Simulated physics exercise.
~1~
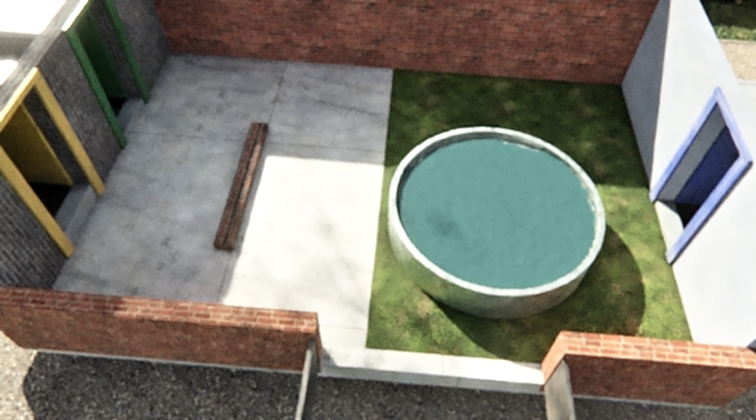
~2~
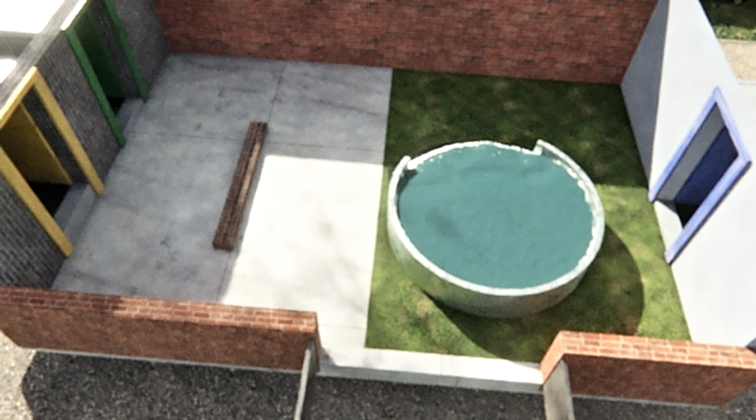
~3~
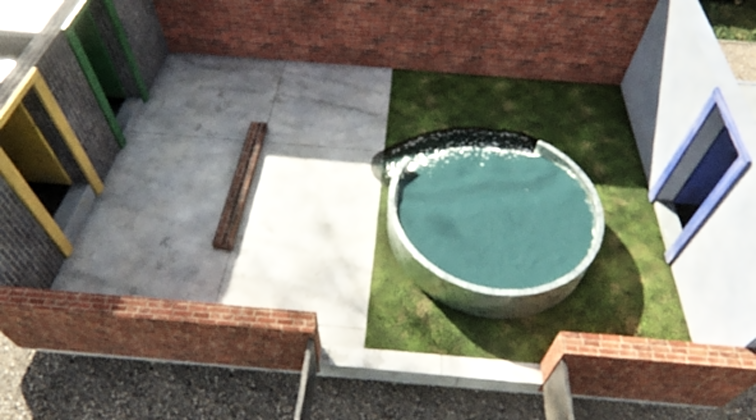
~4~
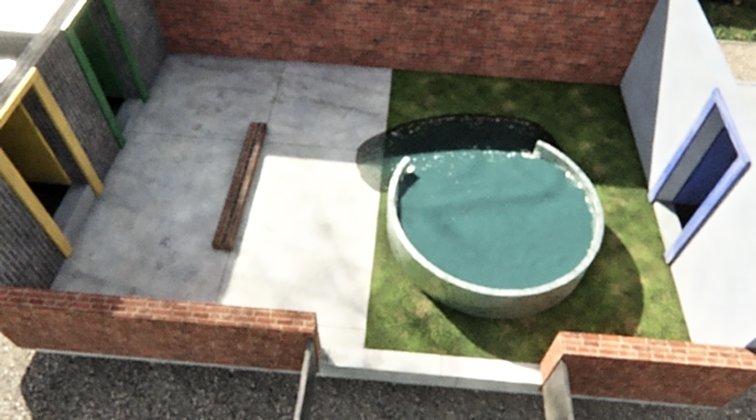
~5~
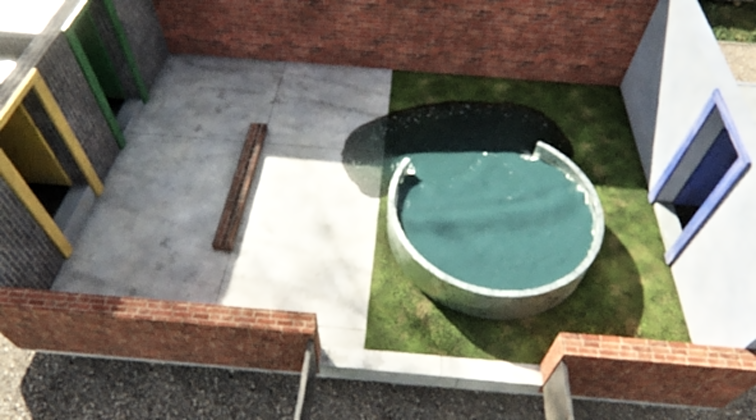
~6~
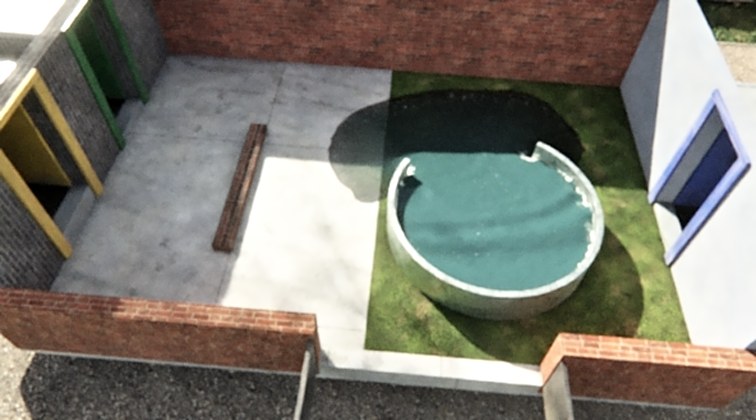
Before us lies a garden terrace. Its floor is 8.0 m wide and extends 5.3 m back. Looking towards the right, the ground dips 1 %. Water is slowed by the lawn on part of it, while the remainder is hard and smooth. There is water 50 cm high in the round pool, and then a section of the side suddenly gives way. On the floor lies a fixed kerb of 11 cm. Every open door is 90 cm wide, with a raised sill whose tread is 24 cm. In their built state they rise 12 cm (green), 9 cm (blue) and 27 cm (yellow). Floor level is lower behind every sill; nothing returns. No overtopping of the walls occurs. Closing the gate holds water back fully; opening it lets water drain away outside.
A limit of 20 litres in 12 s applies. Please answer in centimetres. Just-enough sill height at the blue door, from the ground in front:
7.5 cm, roughly.
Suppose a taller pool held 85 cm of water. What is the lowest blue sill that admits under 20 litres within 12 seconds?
The step needs to be some 13.0 cm.
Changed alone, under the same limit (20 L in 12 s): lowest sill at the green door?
Green: 8.5 cm.
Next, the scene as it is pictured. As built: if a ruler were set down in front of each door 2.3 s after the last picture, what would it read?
Green 0, blue 0, yellow 0 cm.
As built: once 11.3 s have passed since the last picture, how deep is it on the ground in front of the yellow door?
Depth: Near 5.5 cm.
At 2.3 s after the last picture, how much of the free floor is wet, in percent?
40 %.
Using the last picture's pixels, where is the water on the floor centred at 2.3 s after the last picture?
(448, 147).
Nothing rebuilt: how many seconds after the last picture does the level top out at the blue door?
That happens close to 6.0 s on the clock.
Then, 0.7 s after the last picture water covers 30 % of the floor, deepest (25 cm) near (462, 78); it has not reached the blue door.
Then, 2.3 s after the last picture water covers 40 % of the floor, deepest (26 cm) near (617, 89); it has not reached the blue door.
Then, 11.3 s after the last picture water covers 95 % of the floor, deepest (12 cm) near (697, 379); 10 cm at the blue door, 5 litres in over its 9 cm sill.
At the blue door as built, the water peaked near 11 cm, 5.9 s after the last picture.
With a sill of 6.5 cm, 33 litres would have come in within the 12 s; with 9 cm, 5 litres. So under 20 litres takes about 7.5 cm.
